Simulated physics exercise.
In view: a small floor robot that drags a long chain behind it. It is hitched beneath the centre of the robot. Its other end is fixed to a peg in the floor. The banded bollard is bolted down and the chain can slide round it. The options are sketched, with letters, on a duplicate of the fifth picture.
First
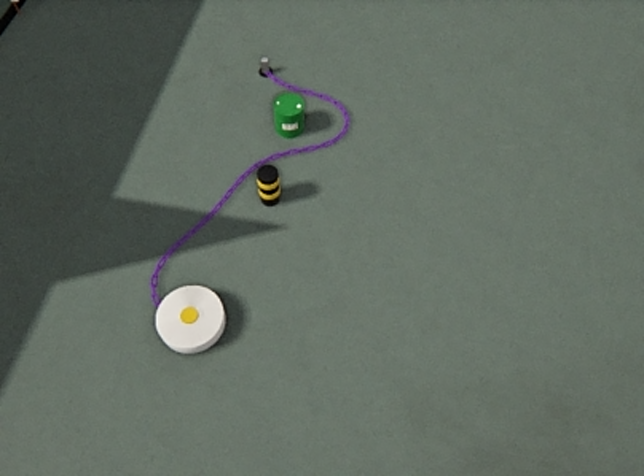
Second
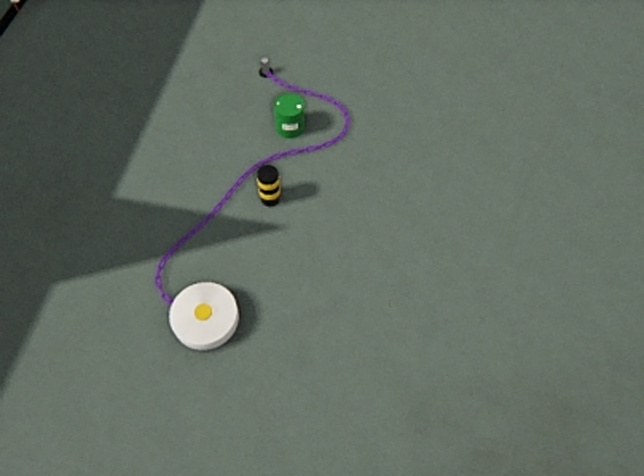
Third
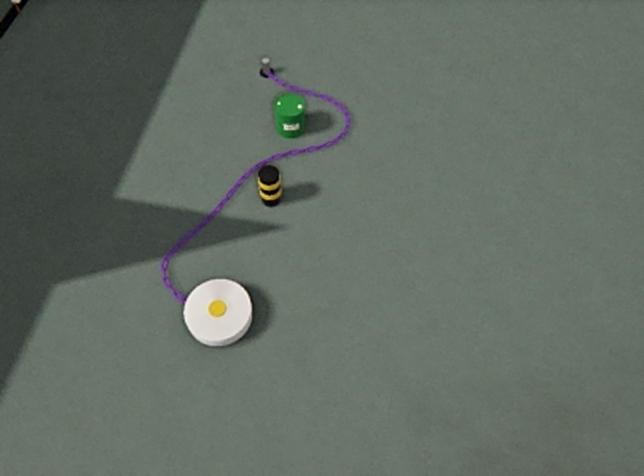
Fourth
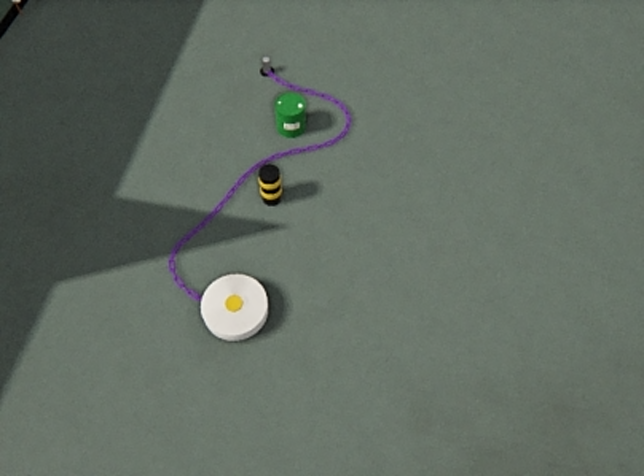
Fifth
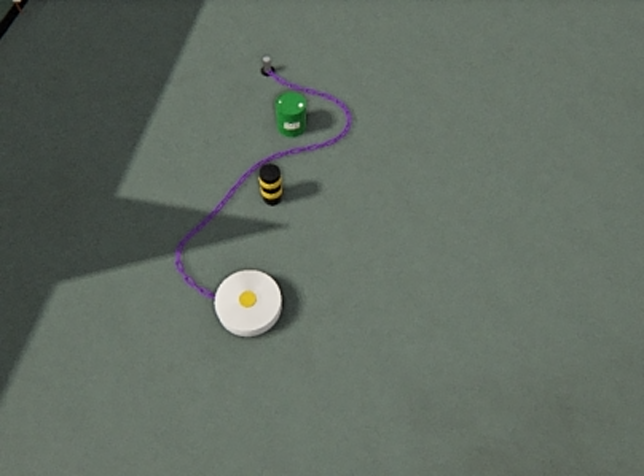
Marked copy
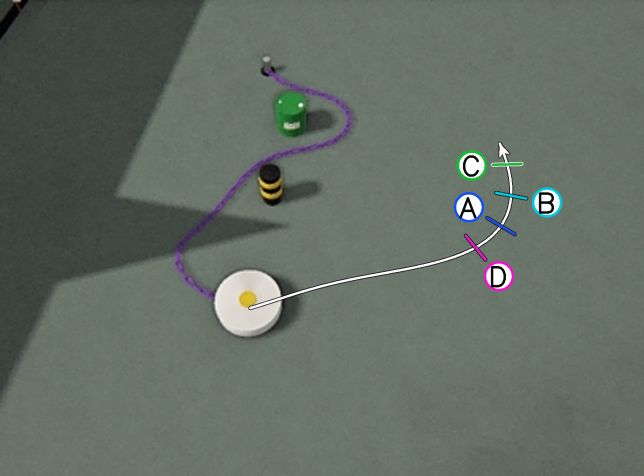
A small round white robot slid a short way to the right and slightly upward across the grey floor, dragging the near end of a purple chain that curved past a striped bollard and green keg.
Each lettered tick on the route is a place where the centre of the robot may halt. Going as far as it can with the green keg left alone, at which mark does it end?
Mark A.
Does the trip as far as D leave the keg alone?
Yes.
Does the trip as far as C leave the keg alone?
No.
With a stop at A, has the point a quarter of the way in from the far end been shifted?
Yes.
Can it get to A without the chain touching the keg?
Yes.
On the marked copy, A at (501, 226); B at (511, 196); C at (507, 164); D at (476, 248); the route from (250, 308) via (446, 260) to (500, 144).
Taking A. A third of the way, robot (345, 276), middle of the chain (273, 159).
Two thirds of the way, robot (441, 257), middle of the chain (275, 161).
When it is over, robot (504, 221), middle of the chain (261, 203); only the bollard has been touched, if anything.
As for the rest, B brings the chain against the keg; C brings the chain against the keg; D is safe but short.
